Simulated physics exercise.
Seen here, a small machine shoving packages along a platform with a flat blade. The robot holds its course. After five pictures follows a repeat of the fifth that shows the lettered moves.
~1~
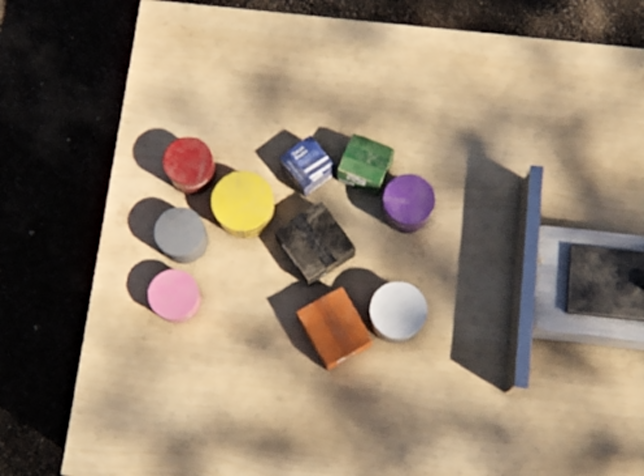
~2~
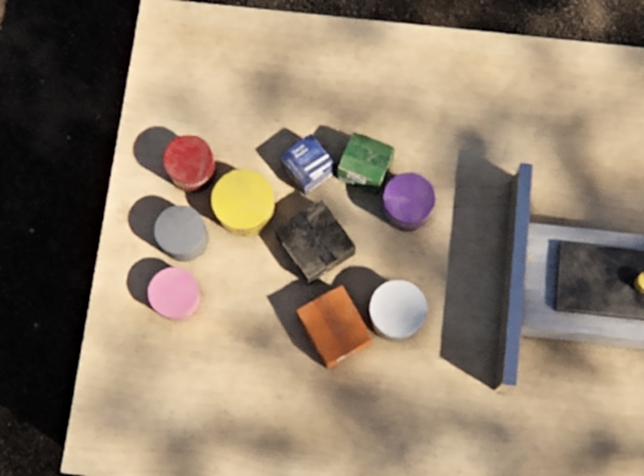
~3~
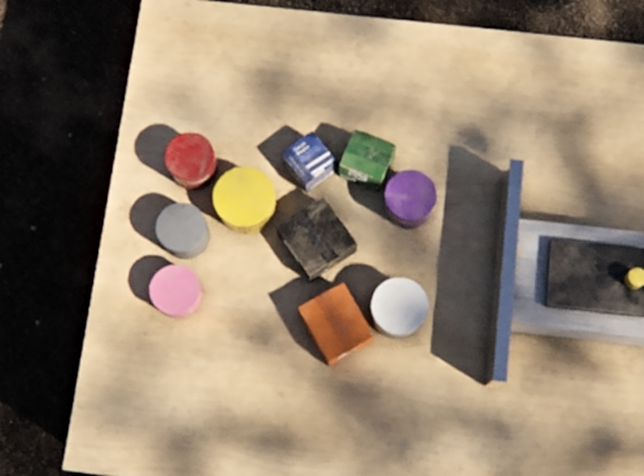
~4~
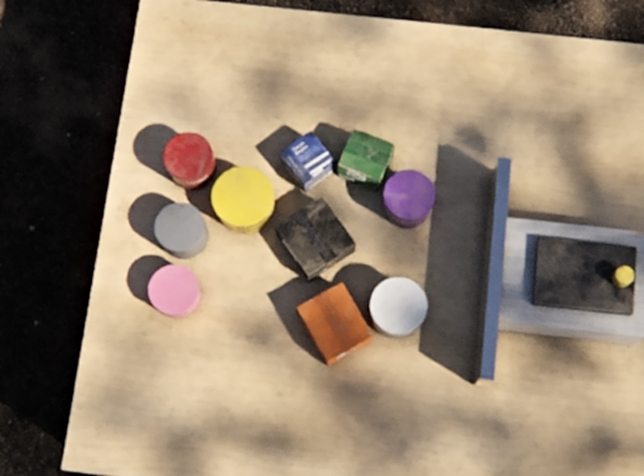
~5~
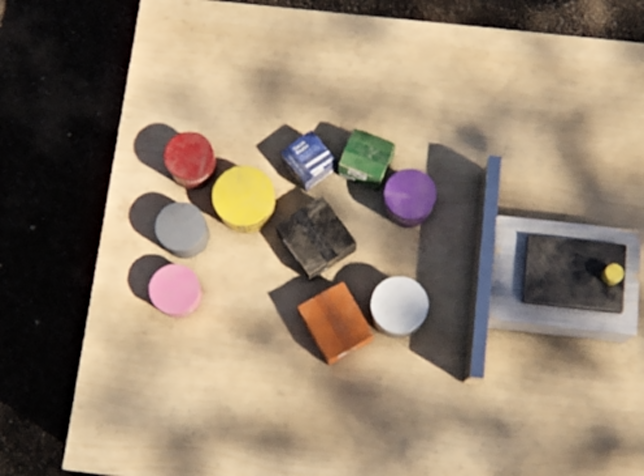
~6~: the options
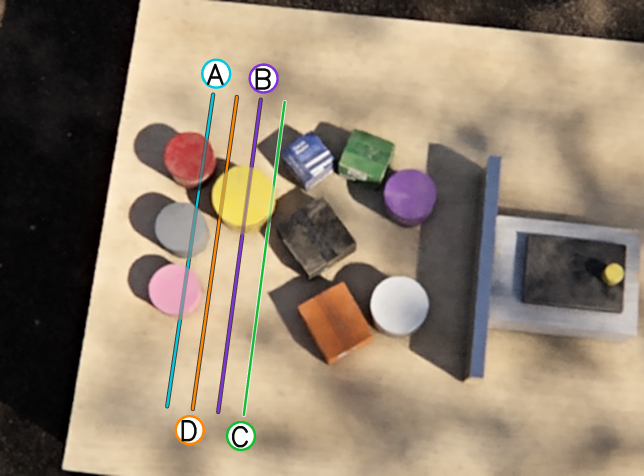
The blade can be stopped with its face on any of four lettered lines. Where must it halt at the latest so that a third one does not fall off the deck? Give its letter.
Line A.
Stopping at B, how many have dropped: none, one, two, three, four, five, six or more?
By then, none.
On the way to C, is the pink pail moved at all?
No.
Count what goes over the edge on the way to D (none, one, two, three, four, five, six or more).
In all, none.
On the marked copy, A at (191, 245); B at (240, 250); C at (265, 253); D at (216, 248).
With A. Early on, robot (458, 261); orange box (290, 332); green parcel (352, 148).
Further on, robot (350, 249); red pail (165, 149); grey canister (169, 240).
At the end, robot (269, 240); grey canister over the edge; pink pail (102, 286); one fallen.
As for the rest, B is within the limit but short; C is within the limit but short; D is within the limit but short.
